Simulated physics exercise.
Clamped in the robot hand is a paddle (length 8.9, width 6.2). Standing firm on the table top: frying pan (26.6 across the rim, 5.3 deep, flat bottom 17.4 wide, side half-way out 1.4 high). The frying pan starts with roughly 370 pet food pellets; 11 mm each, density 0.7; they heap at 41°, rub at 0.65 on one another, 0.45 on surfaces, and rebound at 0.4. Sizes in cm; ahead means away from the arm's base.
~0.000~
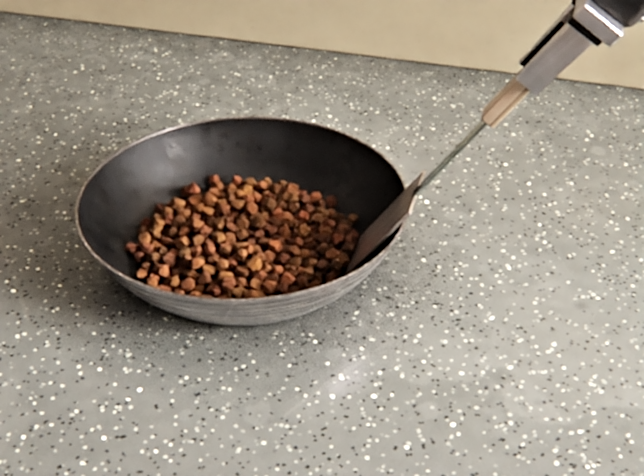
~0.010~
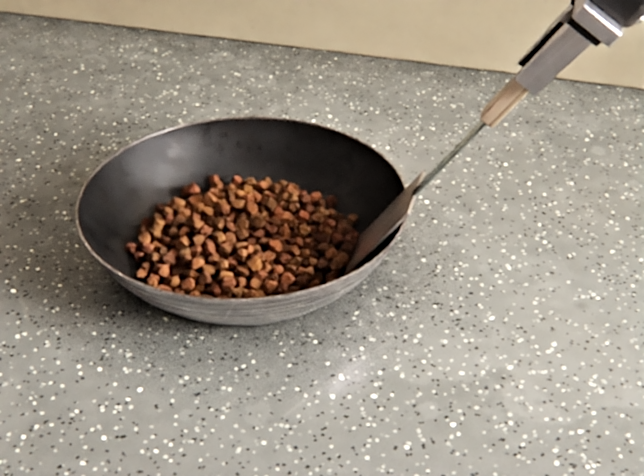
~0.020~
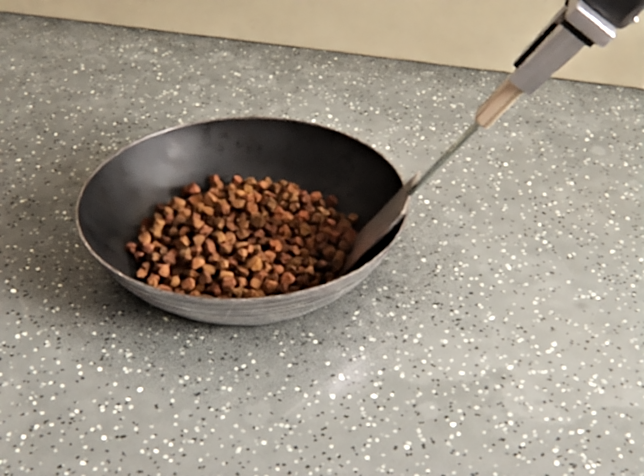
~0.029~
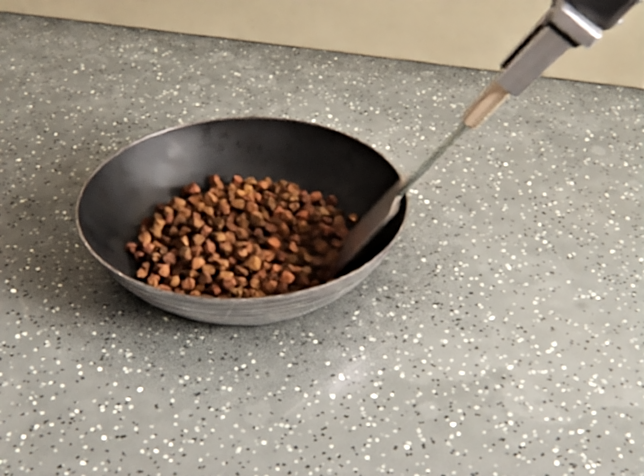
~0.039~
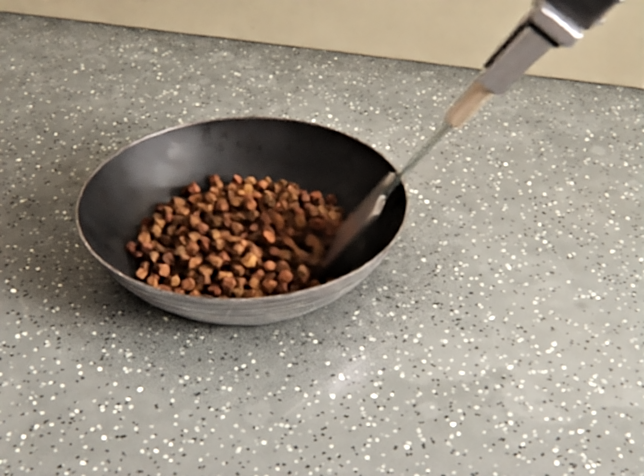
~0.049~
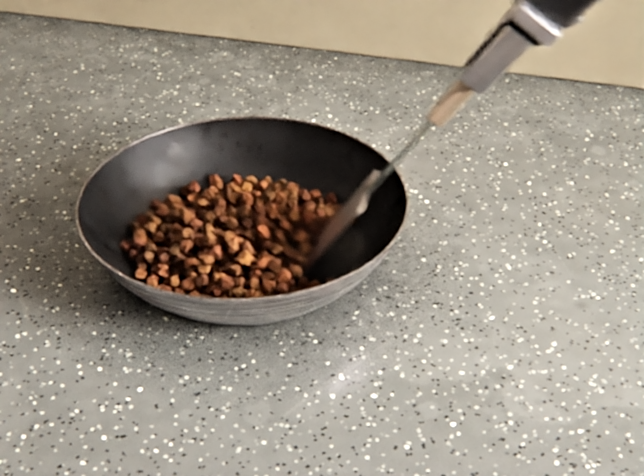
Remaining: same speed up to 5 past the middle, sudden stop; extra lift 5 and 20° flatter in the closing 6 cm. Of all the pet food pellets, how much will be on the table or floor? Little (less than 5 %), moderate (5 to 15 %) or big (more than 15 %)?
On the table or floor the share is moderate, 5 to 15 %.
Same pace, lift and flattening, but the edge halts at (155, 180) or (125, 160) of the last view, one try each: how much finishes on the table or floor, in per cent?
About 10 and 20 per cent.
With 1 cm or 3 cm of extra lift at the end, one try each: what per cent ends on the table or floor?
Some 0 and 5 per cent.
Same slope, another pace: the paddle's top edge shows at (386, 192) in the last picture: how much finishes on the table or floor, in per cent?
Some 0 per cent.
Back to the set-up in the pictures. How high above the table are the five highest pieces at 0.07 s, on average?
Some 5 cm.
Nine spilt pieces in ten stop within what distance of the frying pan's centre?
Some 55 cm.
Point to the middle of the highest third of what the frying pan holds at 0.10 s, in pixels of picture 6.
At about (203, 214).
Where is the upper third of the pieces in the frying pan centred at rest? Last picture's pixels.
At about (149, 209).
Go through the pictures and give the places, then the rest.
The first picture shows paddle top edge at (418, 191), sloping 56°; upper third of the load around (241, 234), from x 135 to 355, top at y 180; 367 in the frying pan.
The second picture shows paddle top edge at (417, 191), sloping 56°; upper third of the load around (241, 234), from x 135 to 355, top at y 180.
The third picture shows paddle top edge at (412, 192), sloping 56°; upper third of the load around (241, 234), from x 135 to 355, top at y 180.
The fourth picture shows paddle top edge at (401, 193), sloping 56°; upper third of the load around (246, 234), from x 135 to 355, top at y 180.
The fifth picture shows paddle top edge at (385, 192), sloping 56°; upper third of the load around (246, 232), from x 135 to 355, top at y 180.
The sixth picture shows paddle top edge at (369, 190), sloping 56°; upper third of the load around (238, 230), from x 130 to 350, top at y 180; 367 in the frying pan.
After 0.07 s, sloping 56°, highest piece 6 above the table; 367 in the frying pan.
After 0.10 s, sloping 50°, highest piece 6 above the table; 367 in the frying pan.
After 0.31 s, sloping 36°, highest piece 9 above the table; 341 in the frying pan, 17 on the table or floor, 9 on the blade or in flight.
After 1.36 s, sloping 36°, highest piece 5 above the table; 341 in the frying pan, 26 on the table or floor.
At rest, 341 in the frying pan, 26 on the table or floor. That is 7 % on the table or floor.
